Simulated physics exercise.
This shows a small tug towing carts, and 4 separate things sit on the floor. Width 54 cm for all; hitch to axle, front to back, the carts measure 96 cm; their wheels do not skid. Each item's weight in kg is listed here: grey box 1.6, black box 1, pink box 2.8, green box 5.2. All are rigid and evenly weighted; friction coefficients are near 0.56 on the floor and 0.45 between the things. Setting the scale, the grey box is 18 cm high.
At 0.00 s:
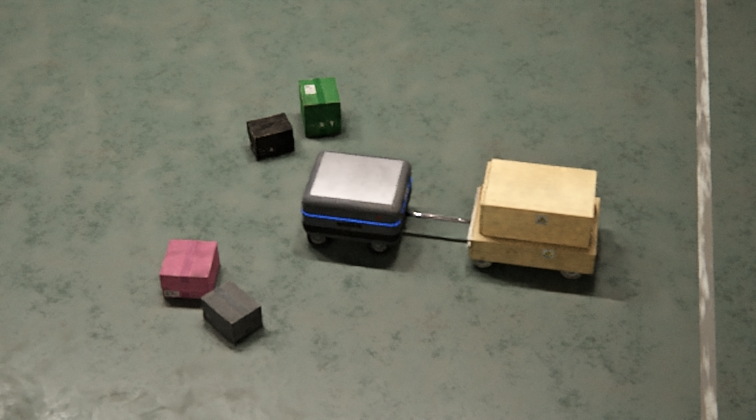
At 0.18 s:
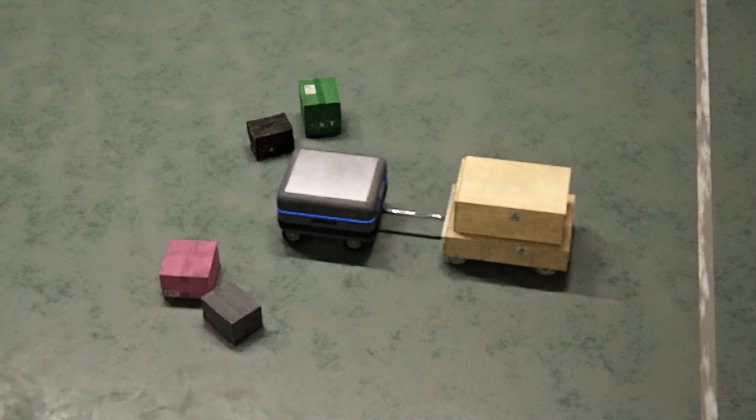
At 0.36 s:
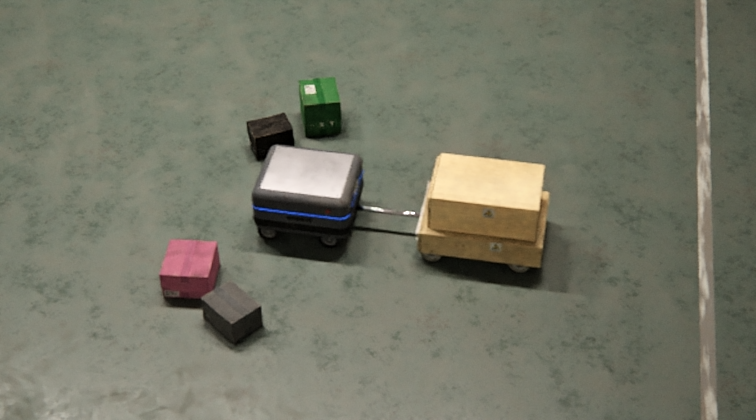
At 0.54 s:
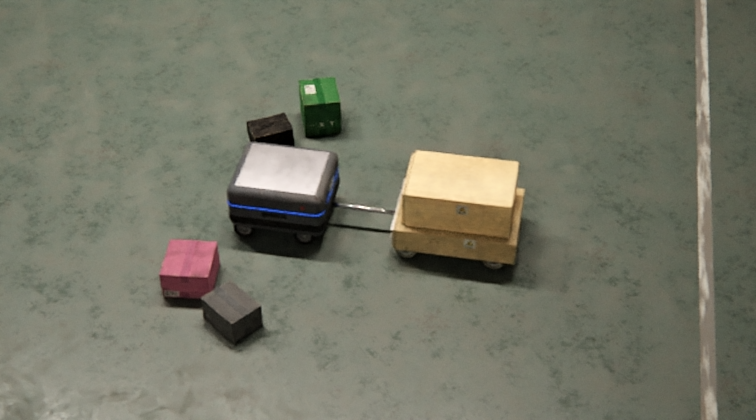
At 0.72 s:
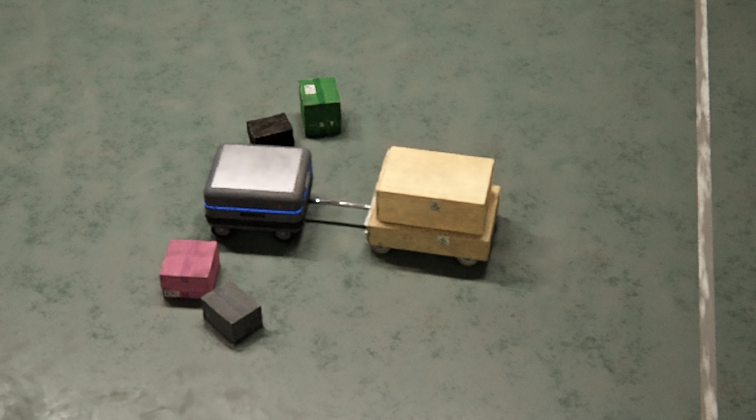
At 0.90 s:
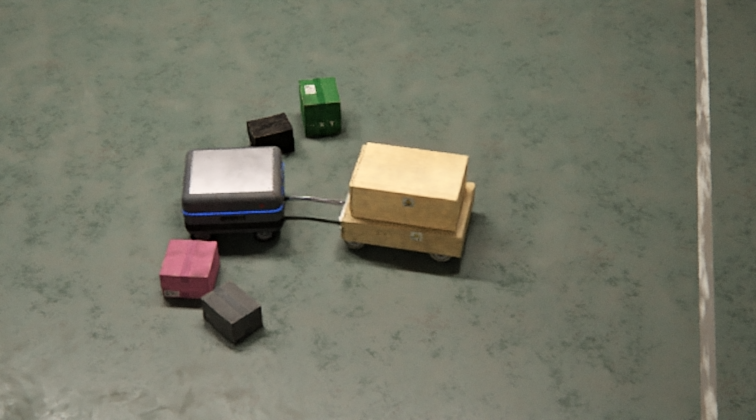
On a mottled green floor, a small grey tug pulls a cart loaded with a tan box steadily leftward, passing below the green and black boxes until it is just above the pink box, while the four separate boxes stay still.
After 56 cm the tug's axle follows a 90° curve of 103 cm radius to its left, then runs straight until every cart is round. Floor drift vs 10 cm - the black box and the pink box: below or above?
Result: The black box stays in its position. The pink box changes position.
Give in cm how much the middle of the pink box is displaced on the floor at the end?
62 cm.
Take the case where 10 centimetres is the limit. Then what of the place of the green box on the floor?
Green box: Unmoved.
After 2.00 s, 180 cm covered; pink box moved 11 cm near (194, 281).
After 2.90 s, 261 cm covered; pink box moved 45 cm near (185, 323); grey box moved 18 cm.
In the end (5.0 s), not toppled but over 10 cm from the start, grey box and pink box; the other 2 under 10 cm from the start. At the end, from the last picture's camera, black box near (271, 136), pink box near (190, 344).
